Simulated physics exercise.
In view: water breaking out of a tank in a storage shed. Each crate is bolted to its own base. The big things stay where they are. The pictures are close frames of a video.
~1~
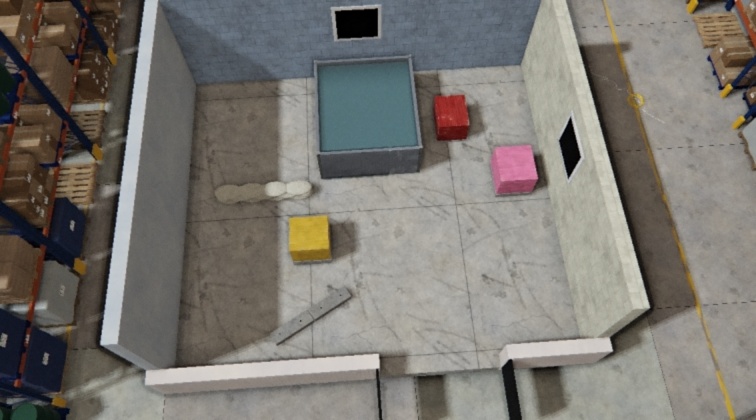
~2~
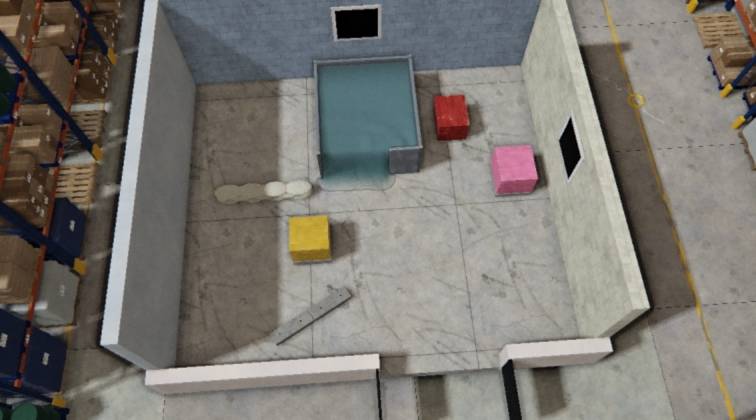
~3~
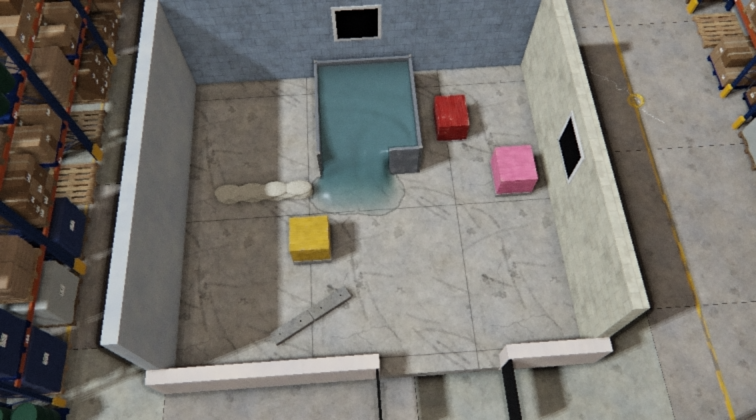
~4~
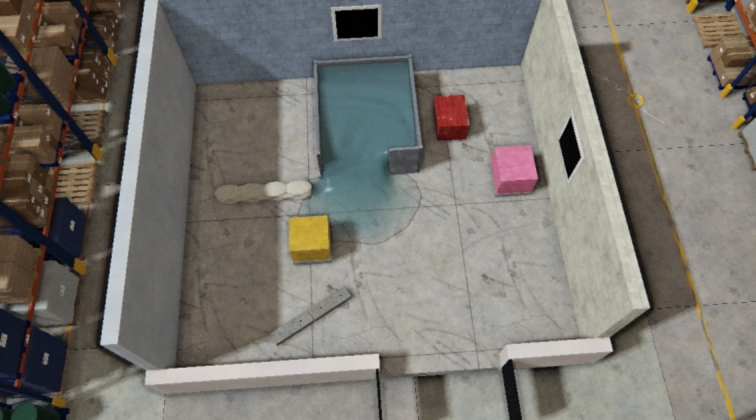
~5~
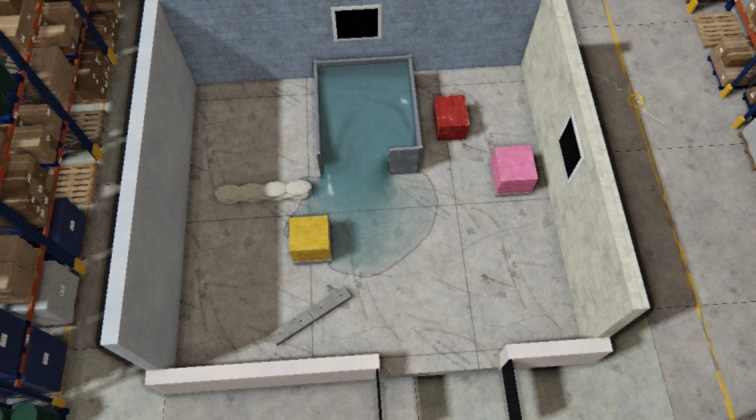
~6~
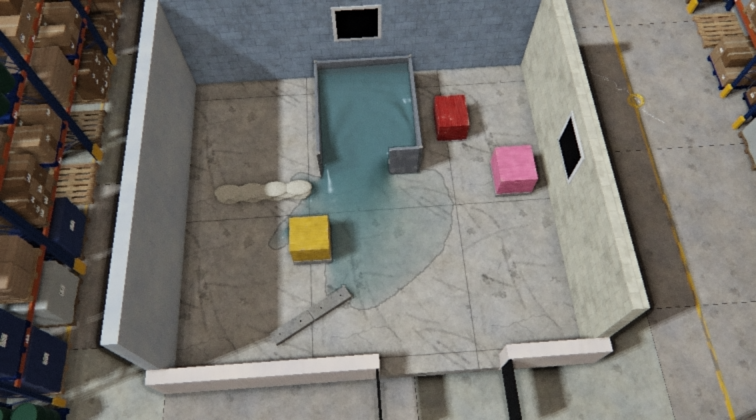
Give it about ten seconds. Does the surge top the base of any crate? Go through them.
The red crate keeps dry; the pink crate keeps dry; the yellow crate is soaked.
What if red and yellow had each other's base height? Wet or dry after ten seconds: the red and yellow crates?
Red crate stays dry; yellow crate is soaked.
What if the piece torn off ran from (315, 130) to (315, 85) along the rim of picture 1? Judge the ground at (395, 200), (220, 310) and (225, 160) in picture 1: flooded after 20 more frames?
In that order: Dry, covered, covered.
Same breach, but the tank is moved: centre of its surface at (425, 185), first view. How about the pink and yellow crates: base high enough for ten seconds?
In short: The pink one remains dry; the yellow one stays dry.
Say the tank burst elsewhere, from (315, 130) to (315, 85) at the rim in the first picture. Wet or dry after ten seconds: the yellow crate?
The yellow crate is safe.
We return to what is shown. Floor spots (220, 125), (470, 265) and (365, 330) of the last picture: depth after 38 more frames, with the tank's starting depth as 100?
In that order: 2, 2 and 8 per cent.
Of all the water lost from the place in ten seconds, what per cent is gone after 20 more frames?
Some 50 per cent.
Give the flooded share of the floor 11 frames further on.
Roughly 50 per cent.
A moment on, water covers 35 % of the floor; the red crate not reached, the pink crate not reached, the yellow crate water round its plinth.
Next, water covers 50 % of the floor; the red crate not reached, the pink crate water round its plinth, the yellow crate water round its plinth.
Then, water covers 60 % of the floor; the red crate not reached, the pink crate water round its plinth, the yellow crate water round its plinth.
Later, water covers 75 % of the floor; the red crate not reached, the pink crate water round its plinth, the yellow crate water round its plinth.
In the end, water covers 90 % of the floor; the red crate stayed above the water, the pink crate stayed above the water, the yellow crate was topped.
